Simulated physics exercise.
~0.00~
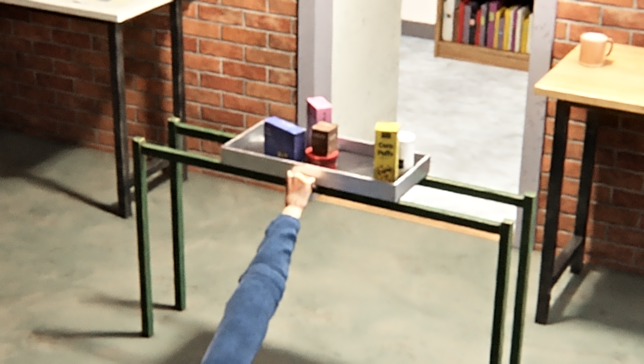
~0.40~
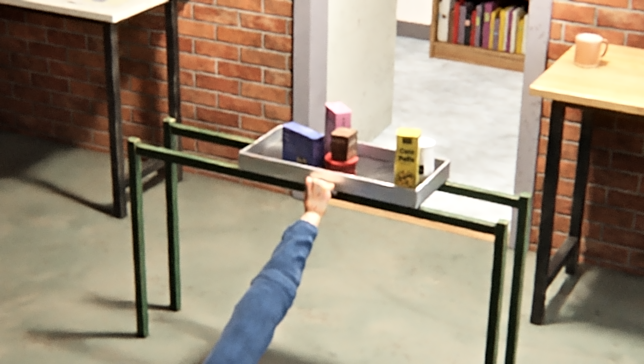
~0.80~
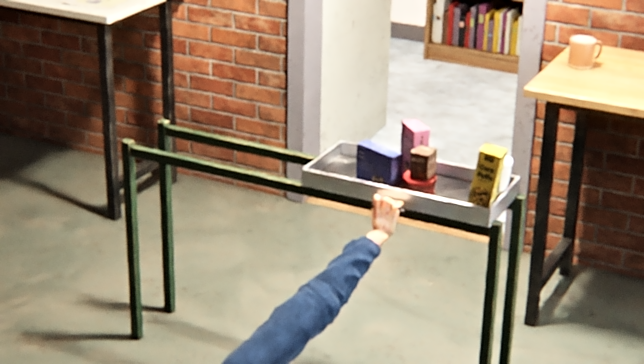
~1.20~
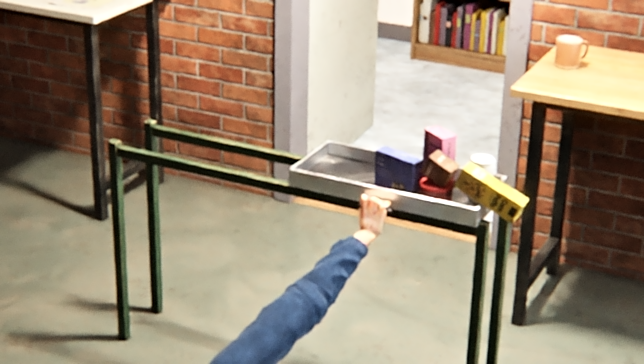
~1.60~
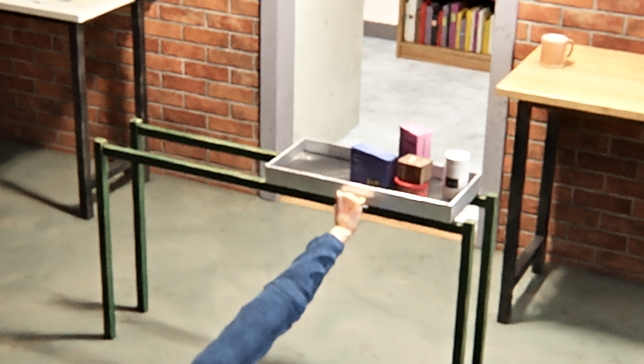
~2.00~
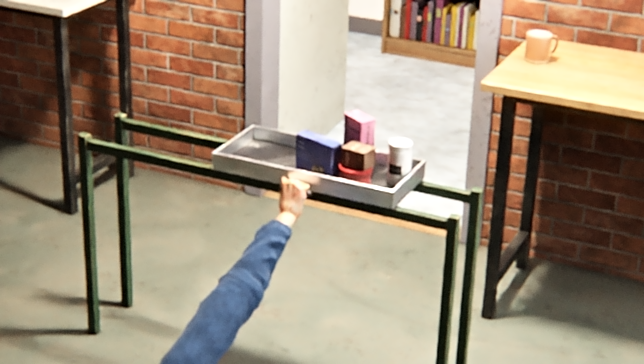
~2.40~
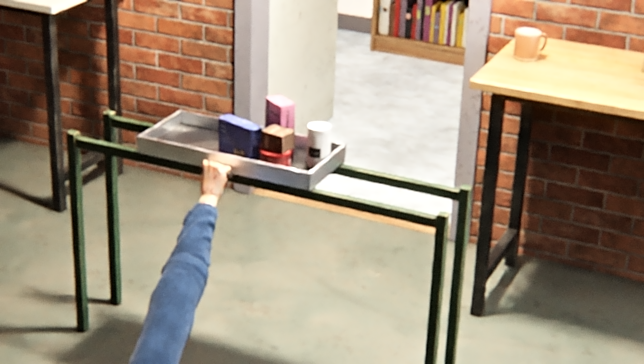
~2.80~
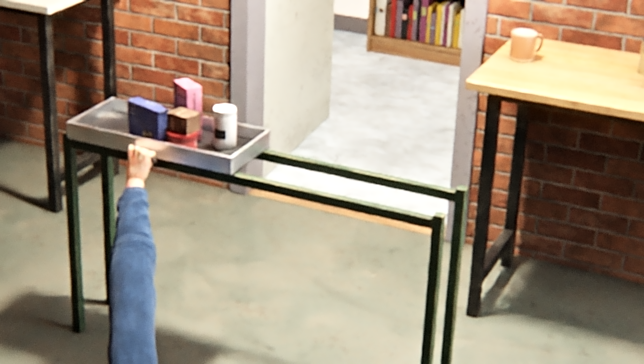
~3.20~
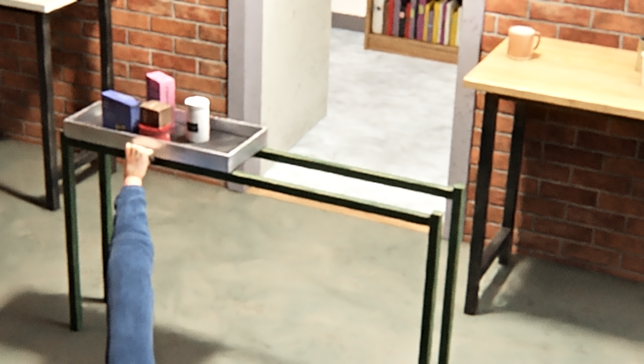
In this clip, a hand slides a grey tray of small packages right along a green frame, where the yellow carton tips over the edge and disappears and the brown packet topples, then pushes the tray to the left end, the other items still standing.
